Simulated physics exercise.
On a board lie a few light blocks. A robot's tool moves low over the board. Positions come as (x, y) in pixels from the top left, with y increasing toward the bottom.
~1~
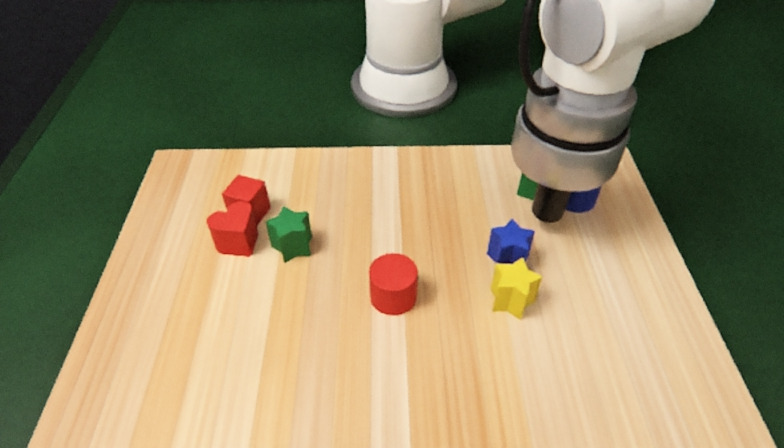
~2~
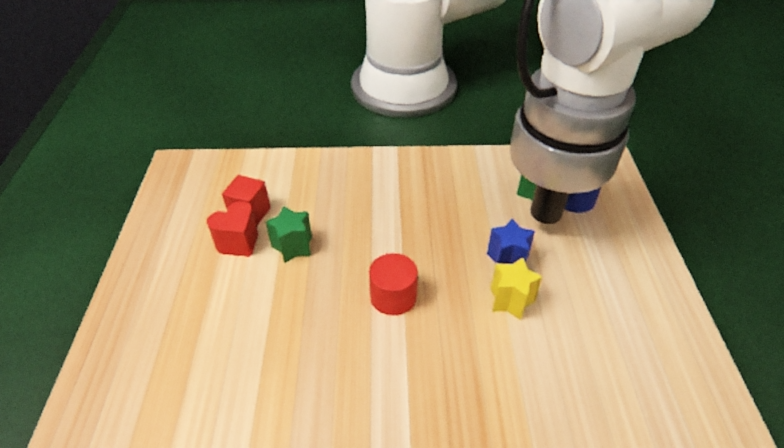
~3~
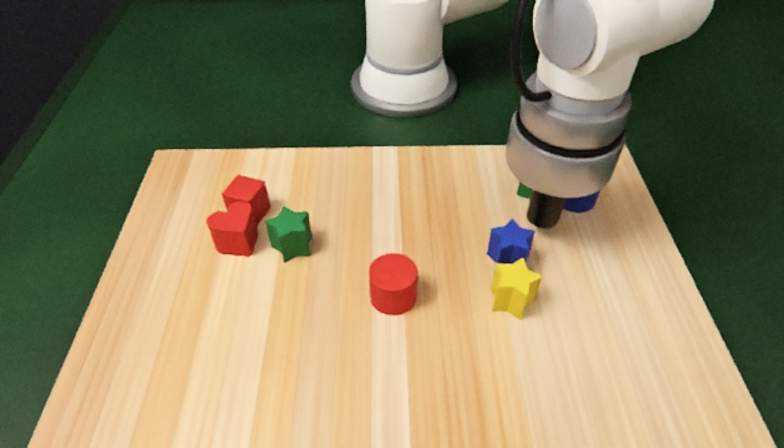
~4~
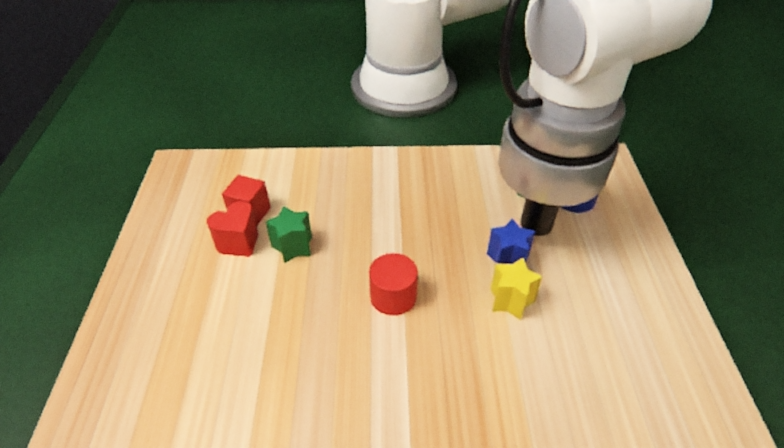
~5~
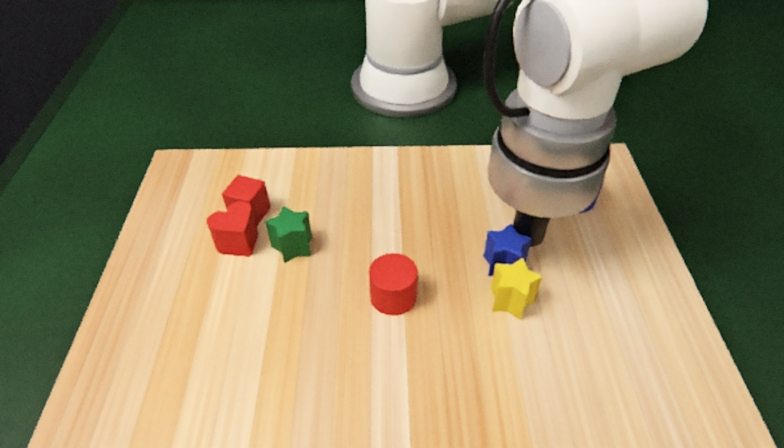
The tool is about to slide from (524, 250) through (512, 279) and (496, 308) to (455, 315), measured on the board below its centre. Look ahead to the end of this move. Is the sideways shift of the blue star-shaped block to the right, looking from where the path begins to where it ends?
Short answer: Yes.
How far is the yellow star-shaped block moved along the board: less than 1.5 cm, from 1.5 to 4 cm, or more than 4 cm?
The largest band: Over 4 cm.
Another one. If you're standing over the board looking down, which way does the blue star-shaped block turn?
Turns clockwise.
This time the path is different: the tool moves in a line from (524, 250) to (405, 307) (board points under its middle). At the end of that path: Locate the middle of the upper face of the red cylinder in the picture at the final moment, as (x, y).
Located at (362, 279).
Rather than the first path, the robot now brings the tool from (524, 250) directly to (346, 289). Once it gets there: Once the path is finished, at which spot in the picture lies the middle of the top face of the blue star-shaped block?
Top centre: (464, 265).
The first path, step by step. One third of the way, tool (516, 265); blue star-shaped block (487, 260), turned 25° clockwise; yellow star-shaped block (512, 287), turned 45° anticlockwise.
Two thirds of the way, tool (499, 294); blue star-shaped block (470, 269), turned 70° clockwise; yellow star-shaped block (505, 312), turned 55° anticlockwise.
At the end, tool (457, 300); red cylinder unmoved; blue star-shaped block (445, 263), turned 110° clockwise; yellow star-shaped block (499, 319), turned 75° anticlockwise.
